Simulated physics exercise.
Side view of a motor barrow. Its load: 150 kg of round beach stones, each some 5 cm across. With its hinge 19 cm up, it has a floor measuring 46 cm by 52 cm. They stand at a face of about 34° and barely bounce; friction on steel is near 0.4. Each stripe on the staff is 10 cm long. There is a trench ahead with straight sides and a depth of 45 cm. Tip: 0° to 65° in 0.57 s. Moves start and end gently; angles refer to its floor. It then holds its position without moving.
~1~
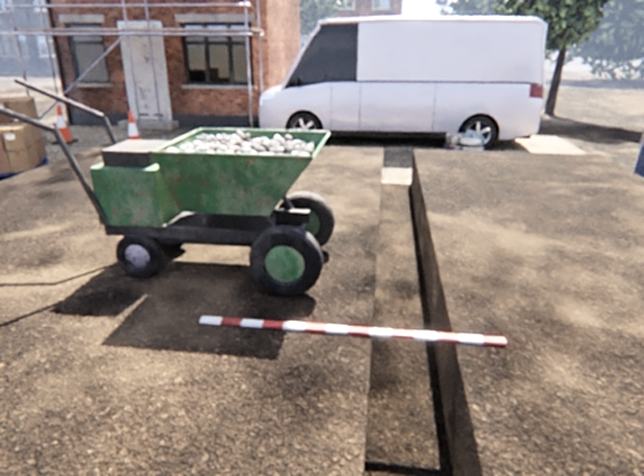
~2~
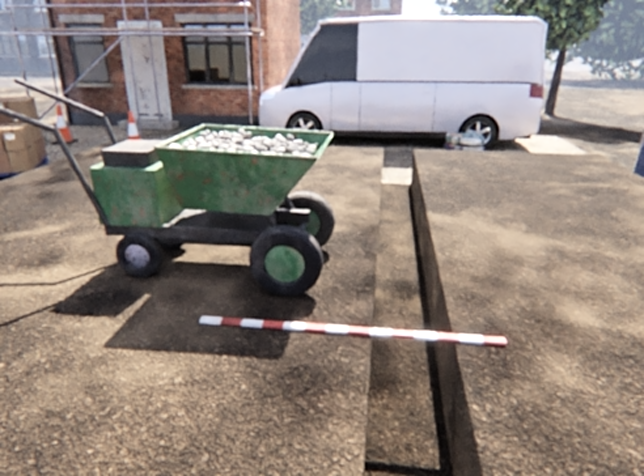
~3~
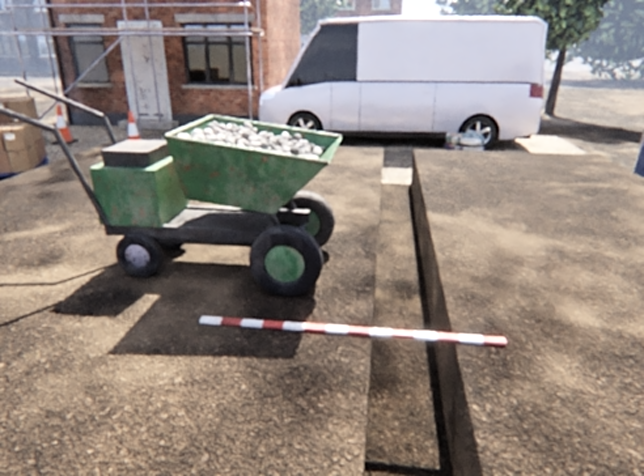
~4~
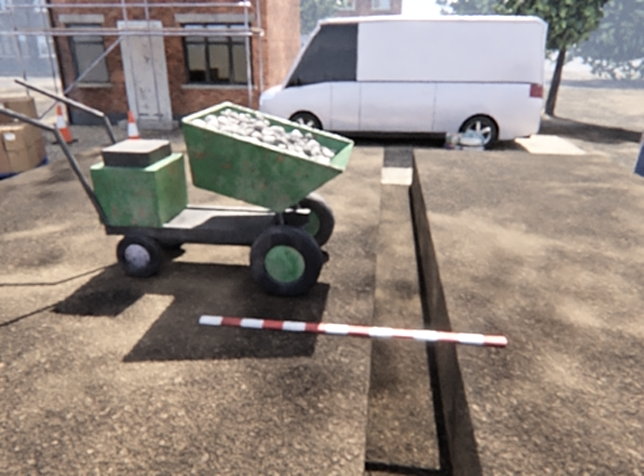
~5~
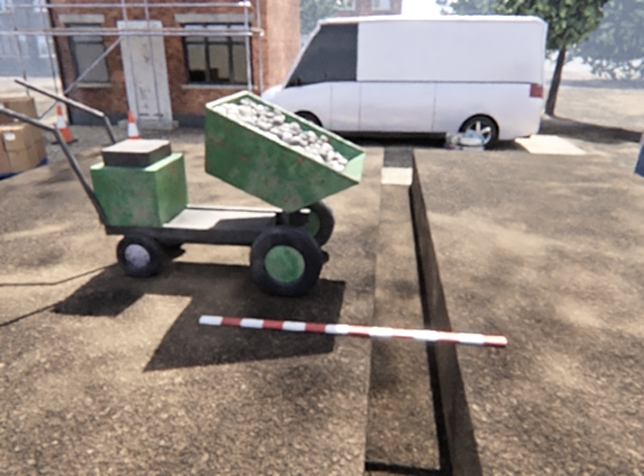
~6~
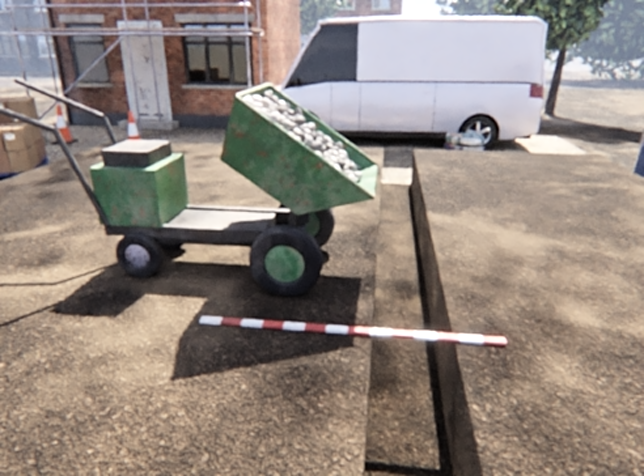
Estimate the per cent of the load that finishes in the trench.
Roughly 47 percent.
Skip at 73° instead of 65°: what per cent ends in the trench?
It would be near 40 per cent.
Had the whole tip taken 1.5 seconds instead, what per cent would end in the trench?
Estimate: About 70 %.
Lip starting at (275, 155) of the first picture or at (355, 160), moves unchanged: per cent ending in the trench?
About 80 per cent first, then about 15 per cent.
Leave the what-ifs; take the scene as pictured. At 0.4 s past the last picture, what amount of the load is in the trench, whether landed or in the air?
About 15 per cent by then.
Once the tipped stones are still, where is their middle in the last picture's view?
I'd point somewhere around (456, 276).
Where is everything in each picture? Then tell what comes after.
The first frame shows lip at (313, 157), floor tilted 0°, highest stones at (240, 142).
In the second frame, the skip is at 2°, its lip at (317, 159); the top of the load is at (226, 139).
In the third frame, the skip is at 7°, its lip at (328, 163); the top of the load is at (224, 130).
In the fourth frame, the skip is at 15°, its lip at (343, 171); the top of the load is at (235, 120).
The fifth frame shows lip at (359, 183), floor tilted 25°, highest stones at (244, 109).
In the sixth frame, the skip is at 35°, its lip at (374, 198); the top of the load is at (265, 101).
Then, 0.1 s after the last picture the floor is at 55°, 100 % in the skip; the foremost stones are at (382, 209).
Then, 0.4 s after the last picture the floor is at 65°, 77 % in the skip, 17 % in the trench, 6 % past the trench; the foremost stones are at (462, 265).
Then, 0.7 s after the last picture the floor is at 65°, 24 % in the skip, 24 % in the trench, 52 % past the trench; the foremost stones are at (621, 281).
Then, 2.7 s after the last picture the floor is at 65°, 0 % in the skip, 47 % in the trench, 53 % past the trench; the foremost stones are past the picture's edge.
